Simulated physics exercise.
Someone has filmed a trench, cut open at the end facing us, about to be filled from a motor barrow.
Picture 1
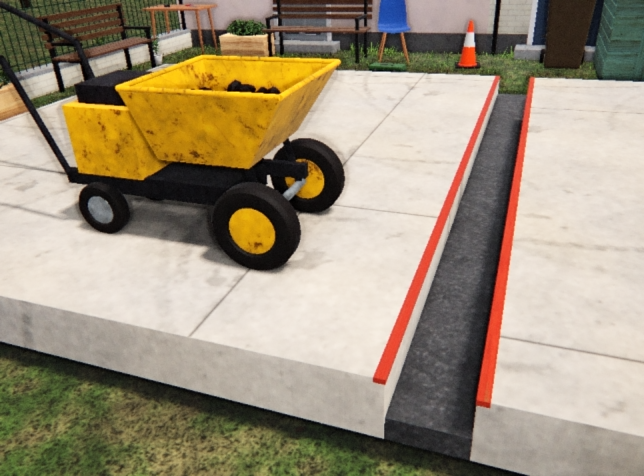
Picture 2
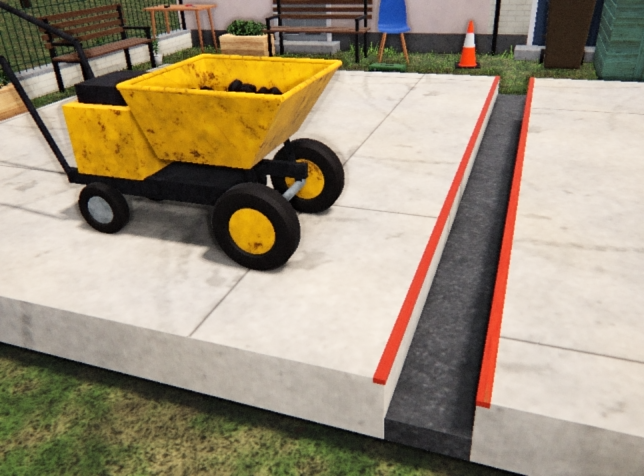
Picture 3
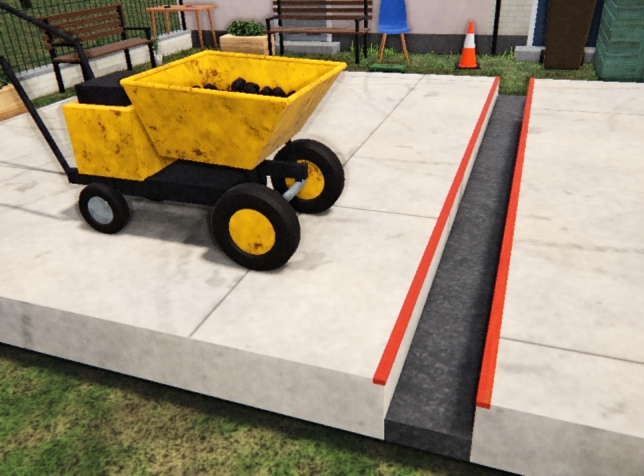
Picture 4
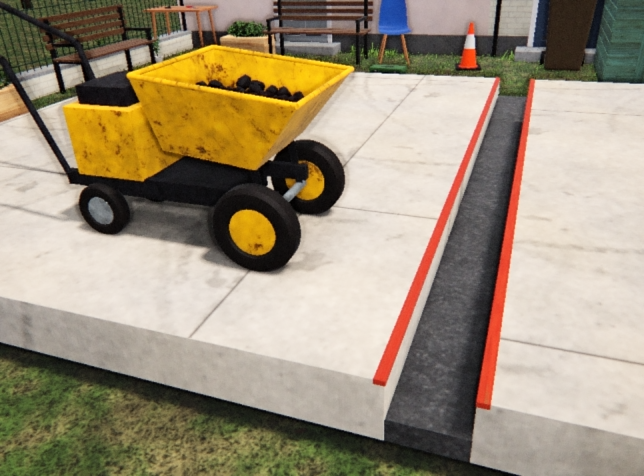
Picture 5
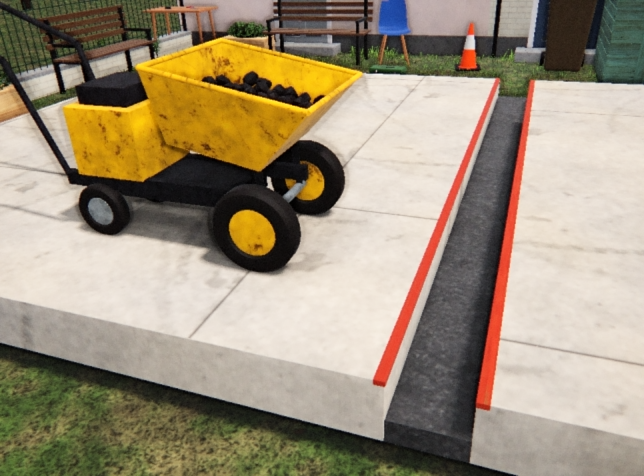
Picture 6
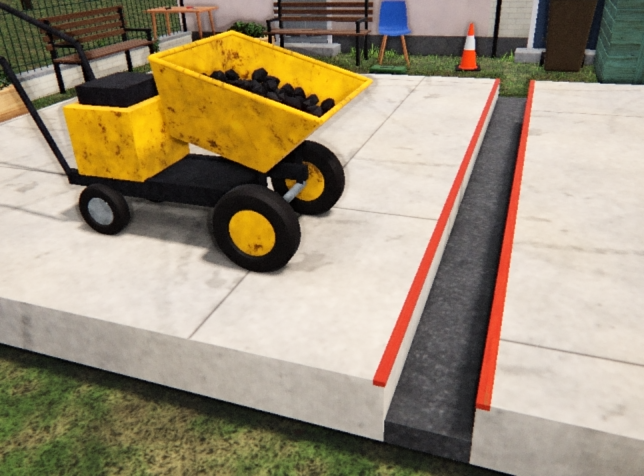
The yellow skip of a motor barrow, loaded with black lumps, sat level at first, then tilted gradually forward to the right while its wheels stayed still on the concrete beside a red-edged trench.
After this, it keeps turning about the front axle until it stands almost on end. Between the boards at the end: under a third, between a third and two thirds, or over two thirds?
In the trench: More than two thirds.
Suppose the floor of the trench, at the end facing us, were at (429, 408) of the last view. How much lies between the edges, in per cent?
About 60 per cent.
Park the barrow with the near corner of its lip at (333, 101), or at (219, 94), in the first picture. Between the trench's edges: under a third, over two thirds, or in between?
In turn: Above two thirds; less than a third.
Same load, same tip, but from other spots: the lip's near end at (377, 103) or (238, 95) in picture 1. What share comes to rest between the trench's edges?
The first gives 20 %, the second 30 %.
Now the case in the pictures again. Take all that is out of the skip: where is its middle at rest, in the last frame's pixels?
Roughly at (454, 280).
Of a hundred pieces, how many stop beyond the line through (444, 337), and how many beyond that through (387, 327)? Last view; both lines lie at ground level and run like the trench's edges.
Near 30 % and 80 %.
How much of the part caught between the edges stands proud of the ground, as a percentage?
Close to 5 per cent.
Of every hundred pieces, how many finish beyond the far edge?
Roughly 0 in a hundred.
Soon after the last picture, skip tipped steeply; all in the skip.
A little later, skip tipped right over; nearly all in the skip; a stray few short of the trench; a small part in or heaped over the trench; a stray few falling.
Later still, skip tipped right over; about a quarter in the skip; a small part short of the trench; about two thirds in or heaped over the trench.
By the end, skip tipped right over; a small part in the skip; a small part short of the trench; most in or heaped over the trench; none beyond it.
